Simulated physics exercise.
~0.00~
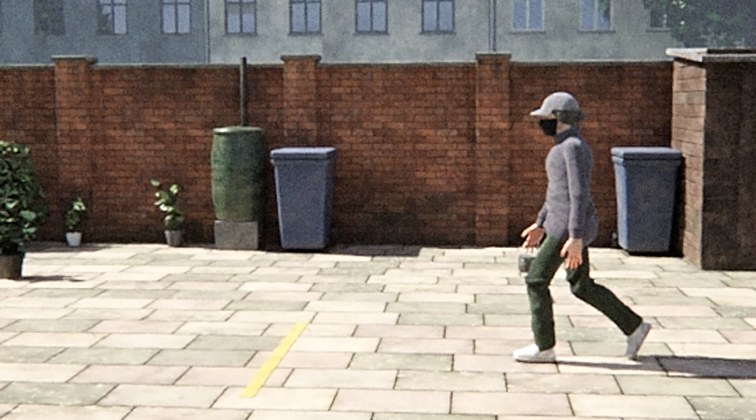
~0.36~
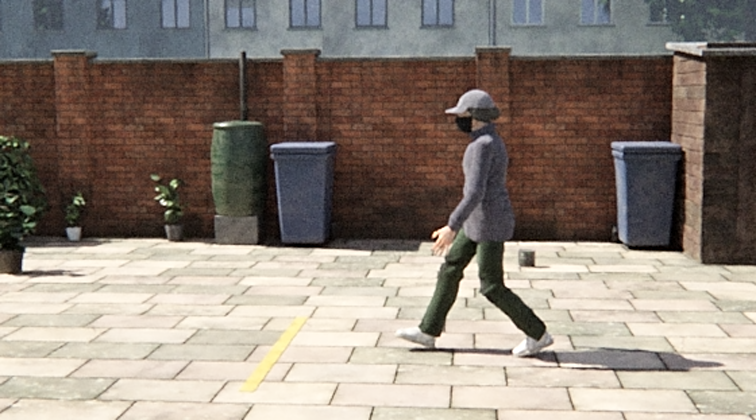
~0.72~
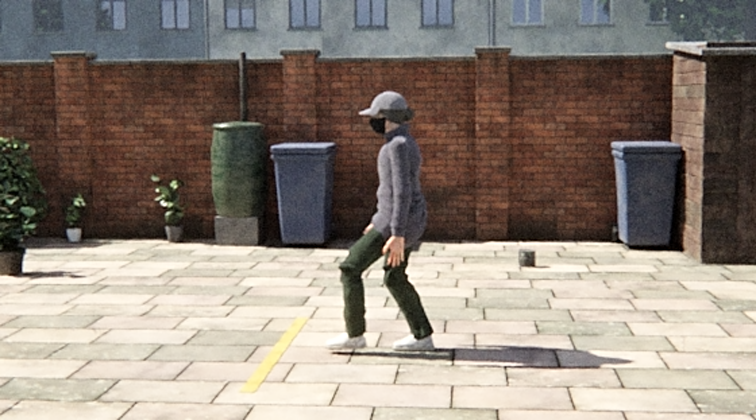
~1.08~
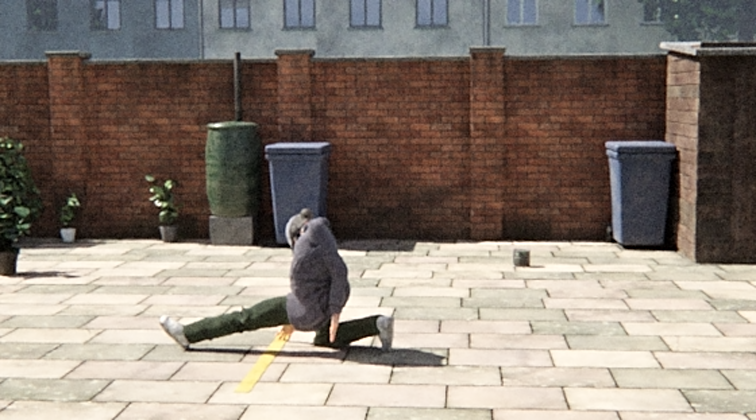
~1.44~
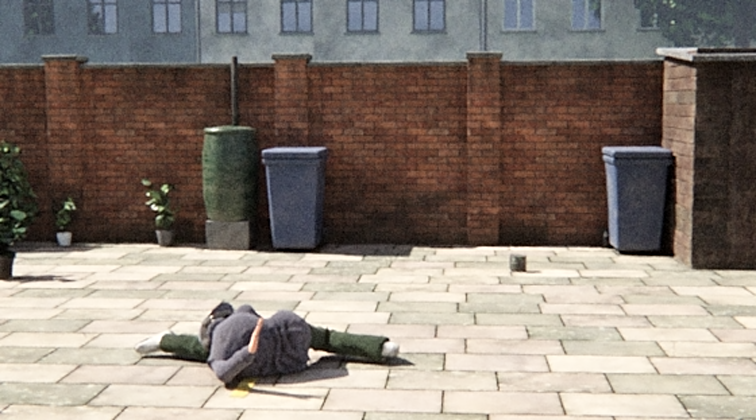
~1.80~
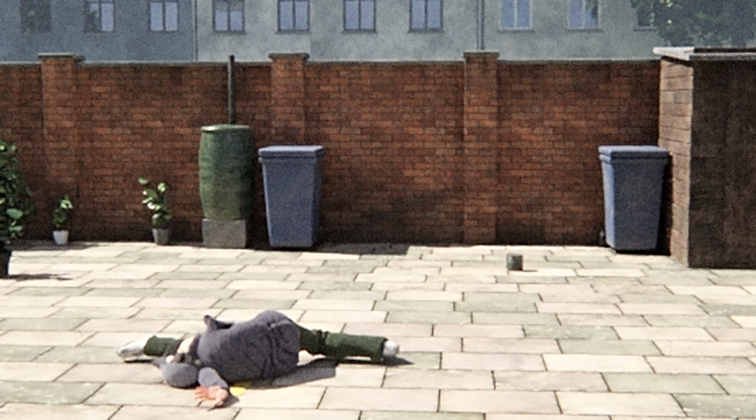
A person in a grey cap, dark face covering, grey top and dark green trousers walks left across a pale paved yard, seen from the side by a slightly swaying camera. Behind stand a brick wall, two blue-grey bins, a green barrel and potted plants, and a yellow strip lies on the paving ahead. Near the strip the walker's knees bend, then the legs slide wide apart and the body drops, folding forward. The walker slumps down onto the paving and ends lying there, head across the strip, hips still short of it.
